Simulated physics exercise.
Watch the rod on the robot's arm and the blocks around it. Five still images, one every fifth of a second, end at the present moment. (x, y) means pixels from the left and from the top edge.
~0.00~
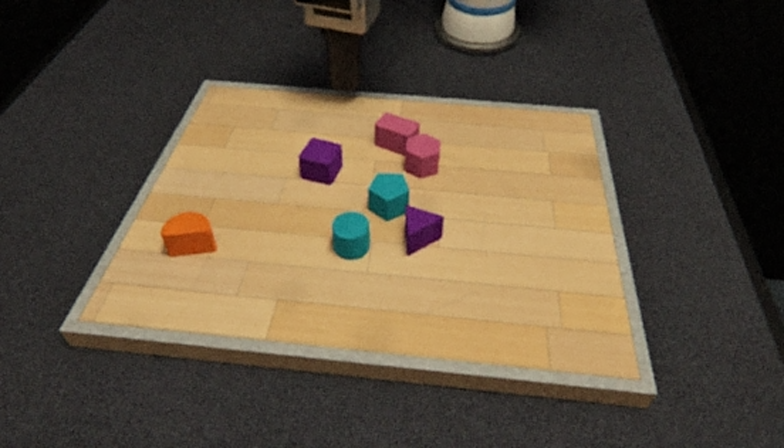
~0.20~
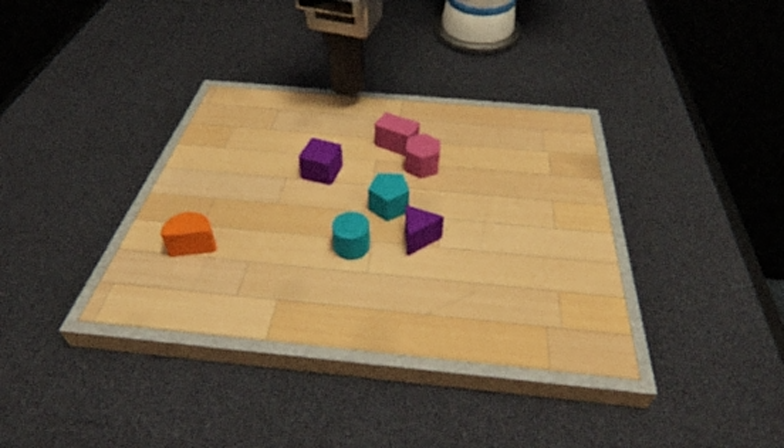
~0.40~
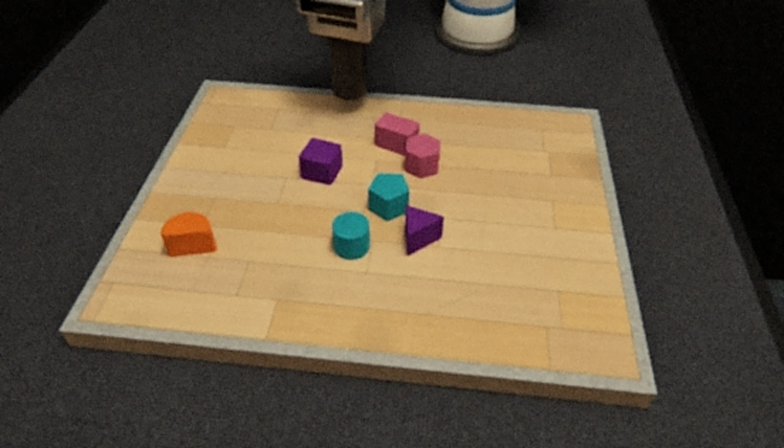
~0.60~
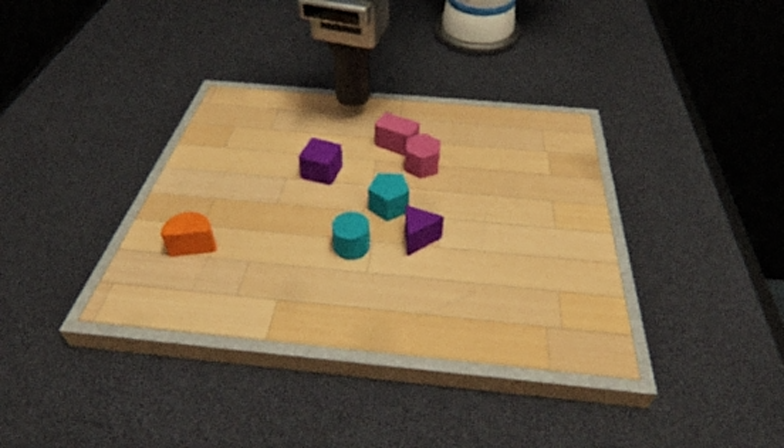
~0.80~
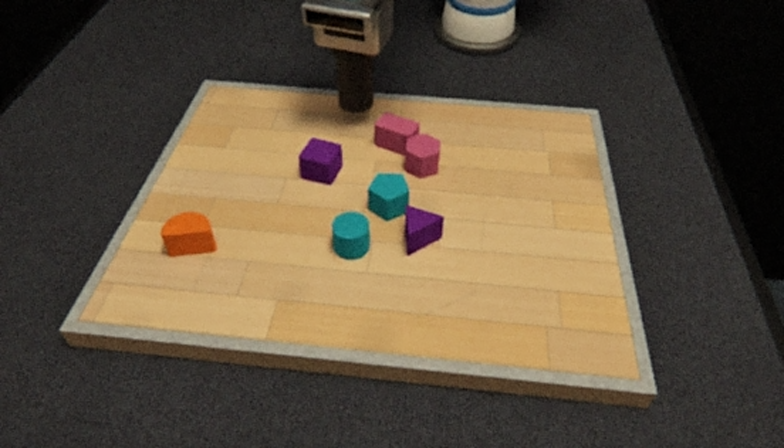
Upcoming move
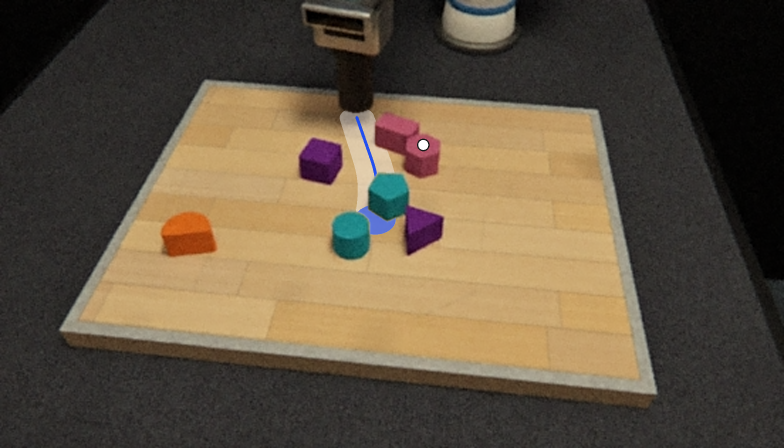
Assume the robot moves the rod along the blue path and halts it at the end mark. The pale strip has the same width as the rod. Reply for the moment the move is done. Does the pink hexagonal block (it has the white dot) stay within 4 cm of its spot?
In short: Yes.
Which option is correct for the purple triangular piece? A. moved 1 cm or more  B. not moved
My answer is option A.
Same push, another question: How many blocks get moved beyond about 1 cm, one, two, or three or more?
I'd say three or more blocks get shifted by more than about 1 cm.
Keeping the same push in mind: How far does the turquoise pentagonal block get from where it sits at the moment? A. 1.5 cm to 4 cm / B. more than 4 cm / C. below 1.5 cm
The answer is B.
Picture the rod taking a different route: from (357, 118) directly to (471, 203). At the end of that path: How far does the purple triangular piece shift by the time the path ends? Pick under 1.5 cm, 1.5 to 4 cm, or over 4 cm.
Net shift: Below 1.5 cm.
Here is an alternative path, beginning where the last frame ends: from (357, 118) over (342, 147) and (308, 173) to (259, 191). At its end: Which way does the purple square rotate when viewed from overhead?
It goes round opposite to clock hands.
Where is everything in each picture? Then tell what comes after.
Tip of the rod (346, 82), middles of tops, turquoise pentagonal block (389, 185), pink oblong (398, 124), purple triangular piece (420, 218), pink hexagonal block (423, 145), in the first frame.
Rod (348, 86), nothing pushed, in the second frame.
Rod (350, 91), nothing pushed, in the third frame.
Rod (353, 96), nothing pushed, in the fourth frame.
Rod (356, 103), turquoise pentagonal block (389, 185), pink oblong (398, 124), purple triangular piece (420, 218), pink hexagonal block (423, 145), in the fifth frame.
The line goes from (357, 118) through (373, 163) to (375, 219); the dot is on the pink hexagonal block.
What follows on the original path. One third of the way, rod (367, 133); pink oblong (406, 129), turned 30° anticlockwise; pink hexagonal block (428, 147), turned 15° clockwise.
Two thirds of the way, rod (377, 167); pink oblong (409, 130), turned 40° anticlockwise; pink hexagonal block (428, 147), turned 15° clockwise.
At the end, rod (375, 204); turquoise pentagonal block (405, 218), turned 65° anticlockwise; pink oblong (409, 130), turned 40° anticlockwise; purple triangular piece (439, 231), turned 15° clockwise; pink hexagonal block (428, 147), turned 15° clockwise.
